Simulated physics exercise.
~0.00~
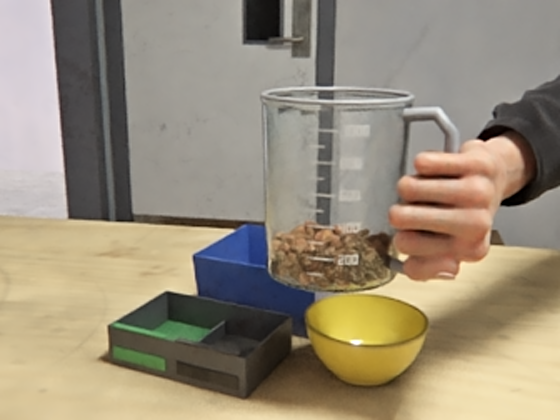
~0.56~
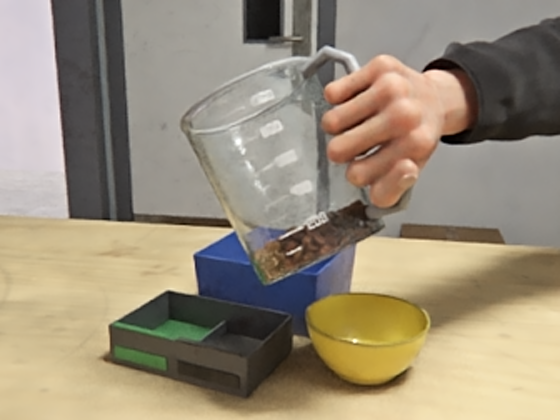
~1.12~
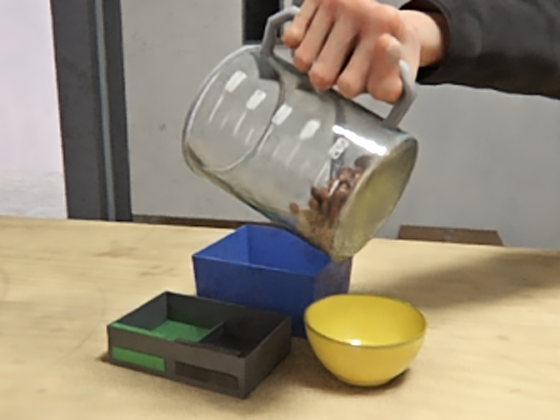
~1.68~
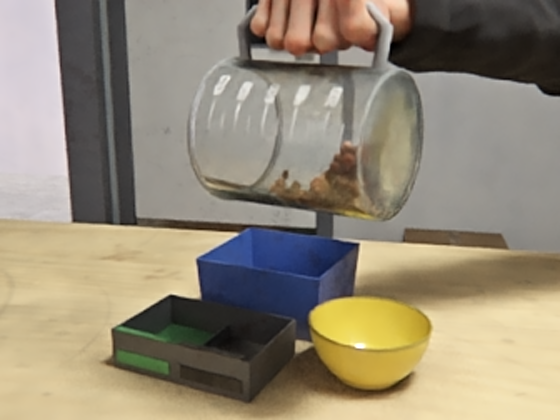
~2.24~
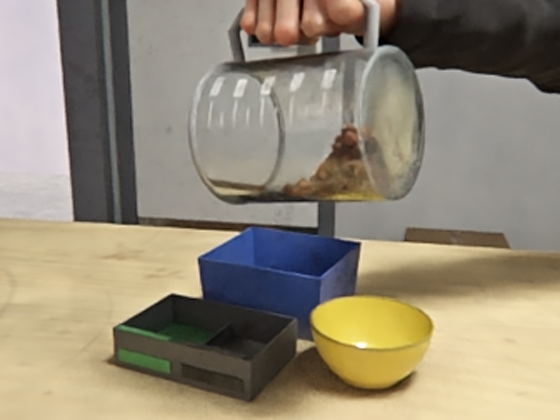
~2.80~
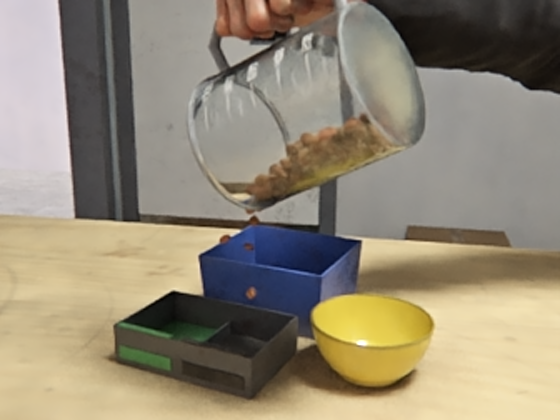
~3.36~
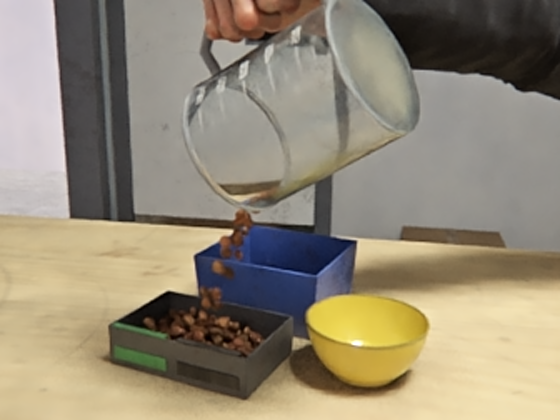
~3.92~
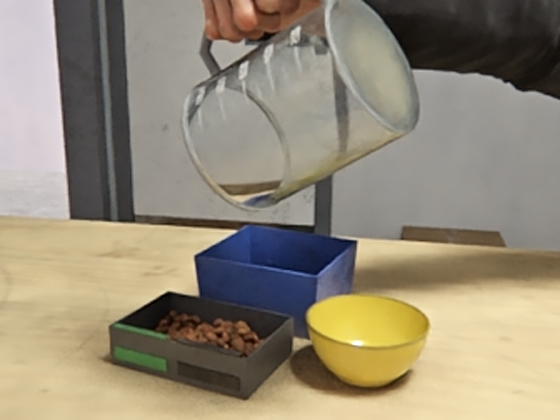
In the video, a hand lifts a clear jug of brown kibble and tilts it leftward above a blue tin, a yellow bowl and a two-section tin, pausing on its side before tipping further, until the kibble pours out and settles across the black and green sections.
